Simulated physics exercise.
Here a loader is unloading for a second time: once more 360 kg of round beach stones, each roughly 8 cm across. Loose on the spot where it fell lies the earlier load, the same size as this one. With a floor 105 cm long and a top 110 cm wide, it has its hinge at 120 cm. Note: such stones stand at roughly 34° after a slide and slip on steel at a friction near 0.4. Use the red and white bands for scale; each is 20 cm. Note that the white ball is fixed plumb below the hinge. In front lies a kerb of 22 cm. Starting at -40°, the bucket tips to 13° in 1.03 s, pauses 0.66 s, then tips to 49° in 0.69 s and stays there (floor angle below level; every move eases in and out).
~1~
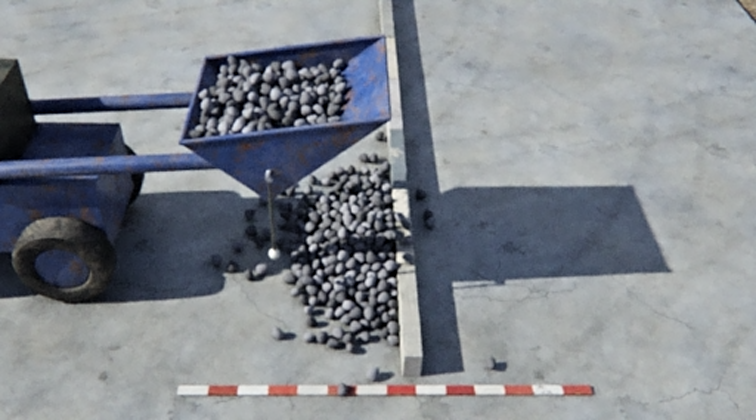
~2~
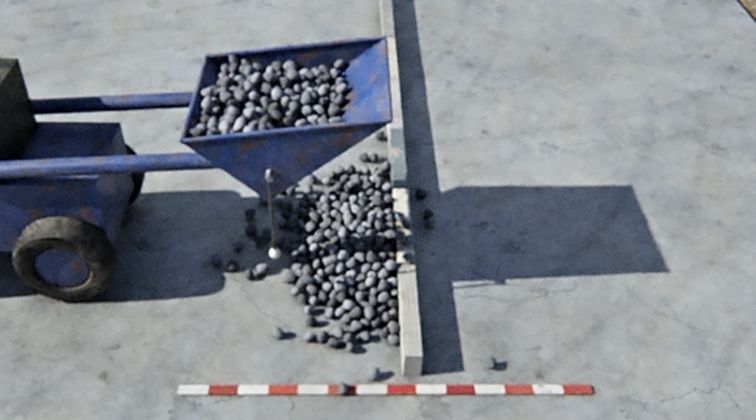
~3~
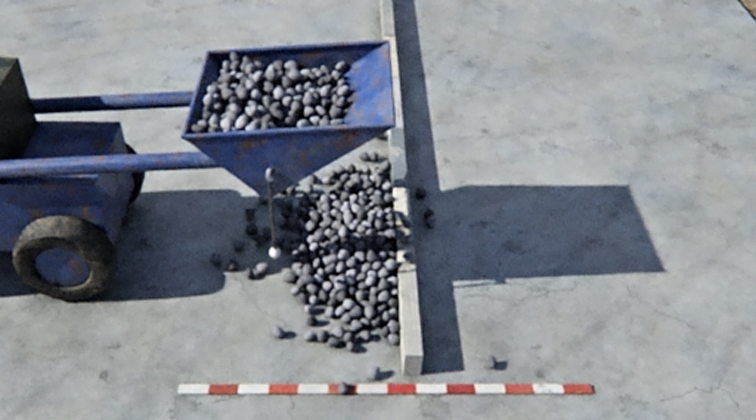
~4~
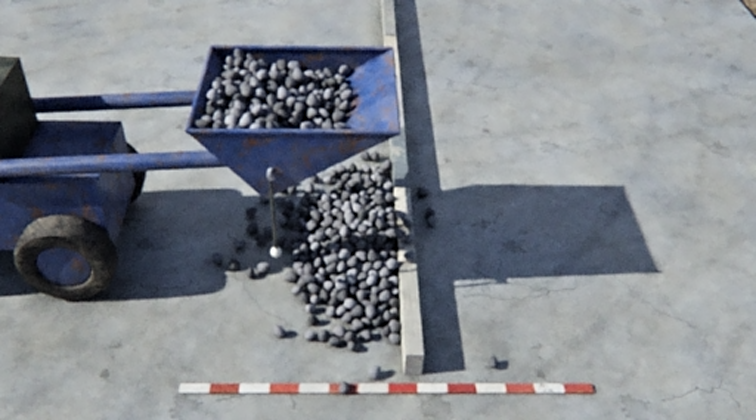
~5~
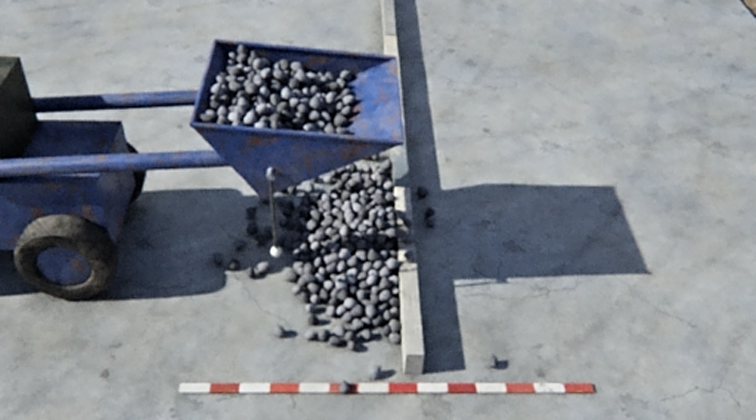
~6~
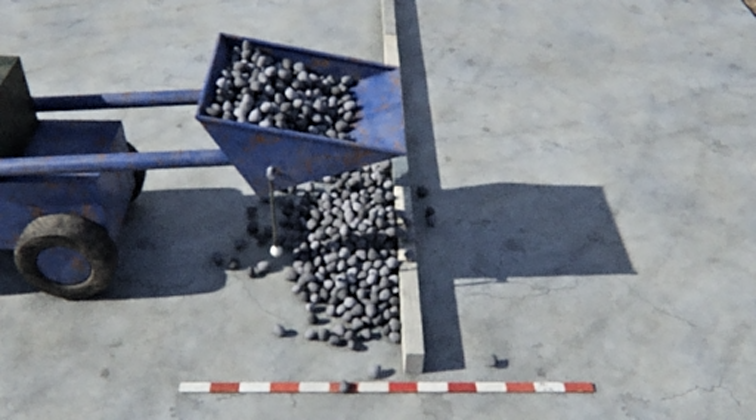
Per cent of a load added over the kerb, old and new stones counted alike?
Some 41 %.
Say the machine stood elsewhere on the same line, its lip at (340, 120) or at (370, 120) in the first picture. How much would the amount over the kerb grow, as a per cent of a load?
Some 15 percent first and 30 percent second.
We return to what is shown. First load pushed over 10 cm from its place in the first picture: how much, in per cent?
10 per cent.
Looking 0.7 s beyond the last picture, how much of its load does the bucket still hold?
Roughly 100 parts in a hundred of the load.
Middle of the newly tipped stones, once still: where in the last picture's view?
Their centre rests close to (391, 237).
Then, 0.3 s after the last picture the floor is at 5°; in per cent of one load, 100 in the bucket, 99 on this side of the kerb, 1 over the kerb; the foremost stones are at (425, 236).
Then, 0.7 s after the last picture the floor is at 13°; in per cent of one load, 100 in the bucket, 99 on this side of the kerb, 1 over the kerb; the foremost stones are at (425, 236).
Then, 2.4 s after the last picture the floor is at 49°; in per cent of one load, 1 in the bucket, 160 on this side of the kerb, 39 over the kerb; the foremost stones are at (575, 264).
Then, 5.1 s after the last picture the floor is at 49°; in per cent of one load, 0 in the bucket, 158 on this side of the kerb, 42 over the kerb; the foremost stones are at (579, 266). Net gain over the kerb, 41.
